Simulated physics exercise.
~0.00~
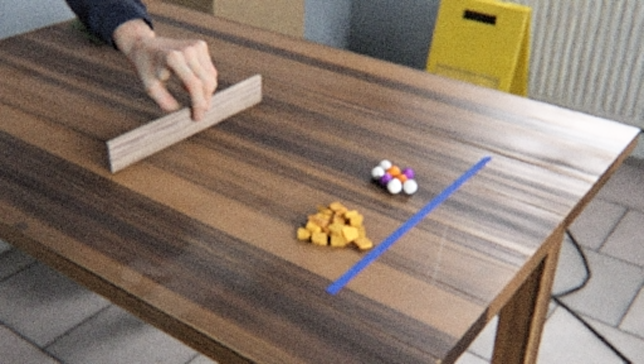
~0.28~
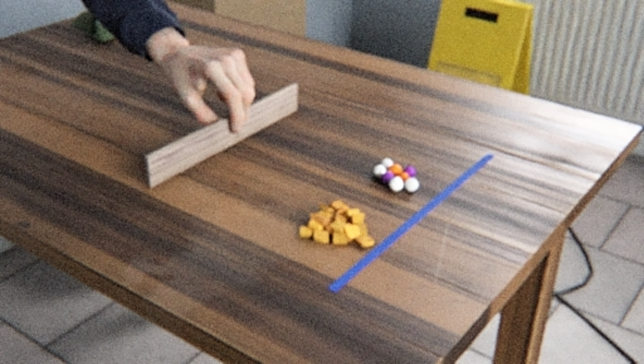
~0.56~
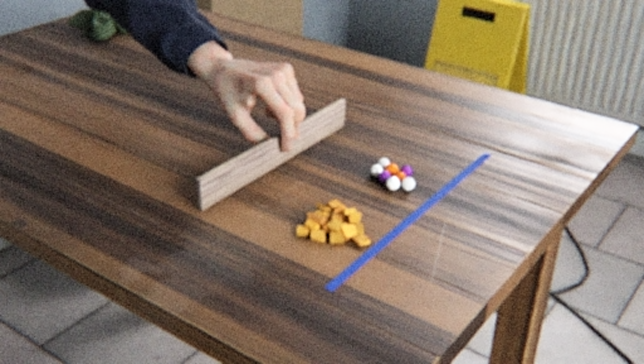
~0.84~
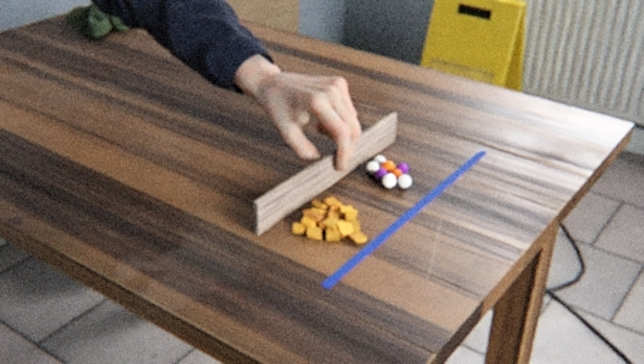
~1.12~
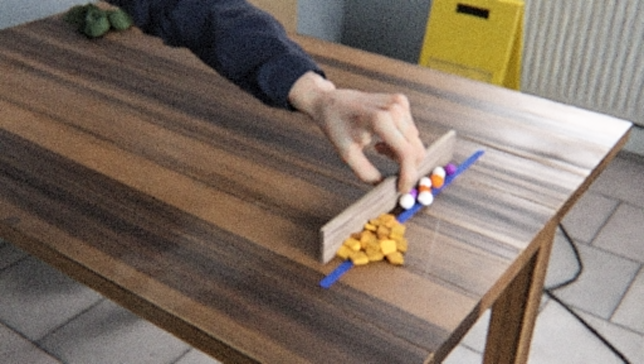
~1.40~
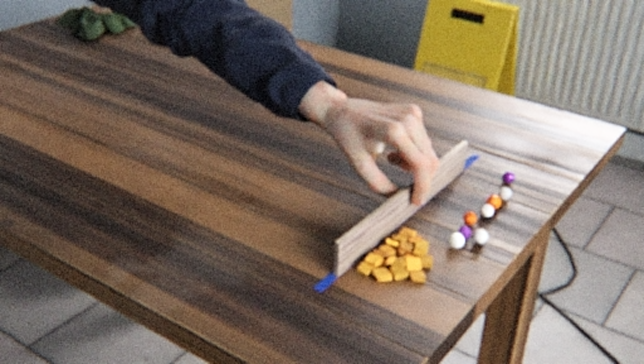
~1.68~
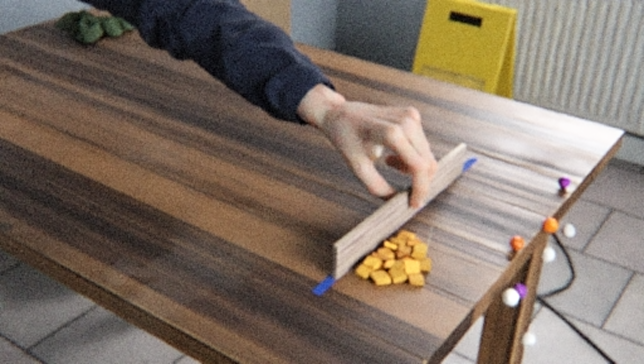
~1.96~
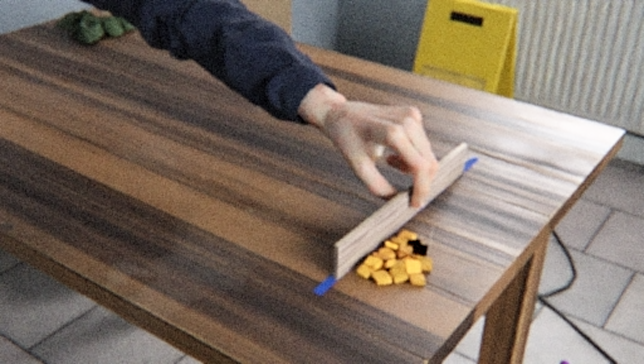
Hand sliding a wooden strip rightward to blue tape, pushing orange cubes that stay put and small balls that roll off the table.
